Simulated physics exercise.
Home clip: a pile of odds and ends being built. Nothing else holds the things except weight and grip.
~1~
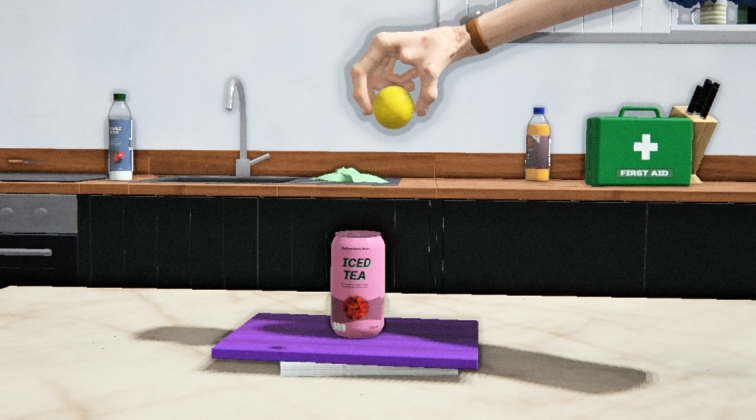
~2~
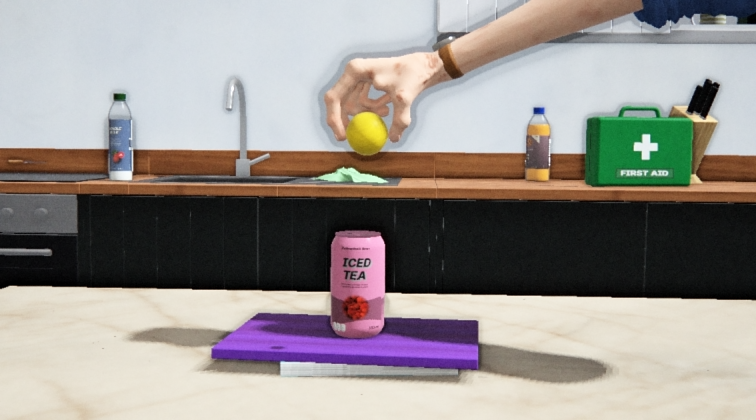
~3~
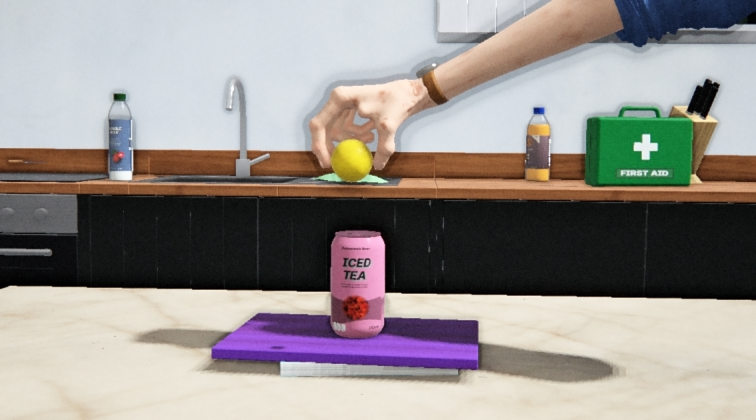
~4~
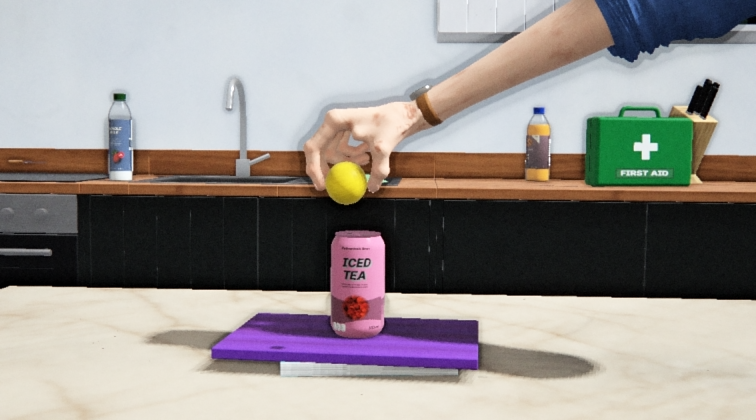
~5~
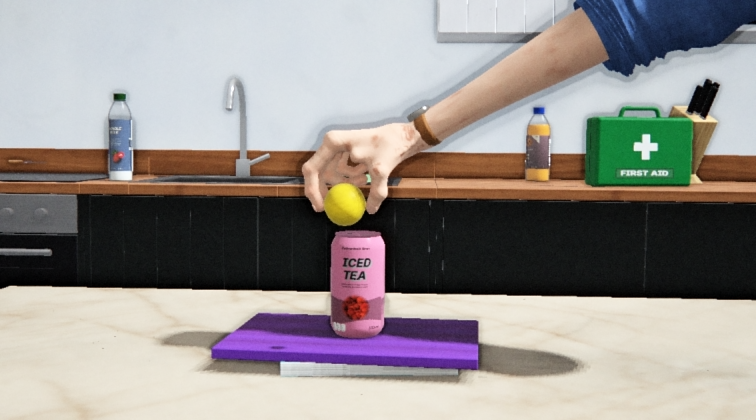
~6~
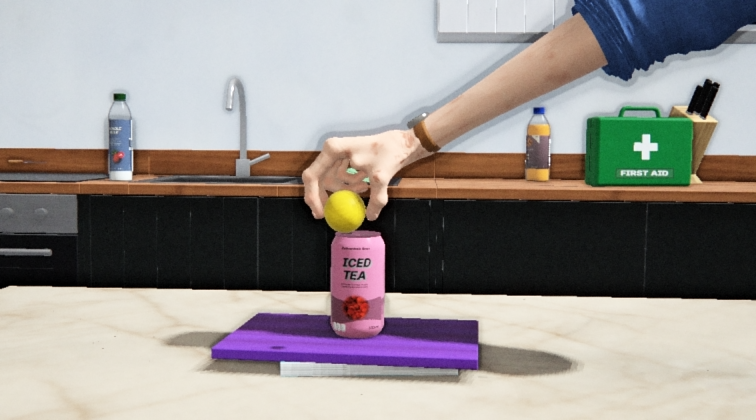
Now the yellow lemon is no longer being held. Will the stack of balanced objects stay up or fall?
Short answer: It's safe.
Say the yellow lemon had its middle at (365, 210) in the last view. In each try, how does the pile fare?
What happens next is that it remains steady.
Then, 0.10 s later than the last frame, all is still.
Then, 0.40 s later than the last frame, yellow lemon resting near (345, 212).
When it is over, all 4 as before. End places, in pixels of the last picture, yellow lemon near (345, 212). The pile holds.
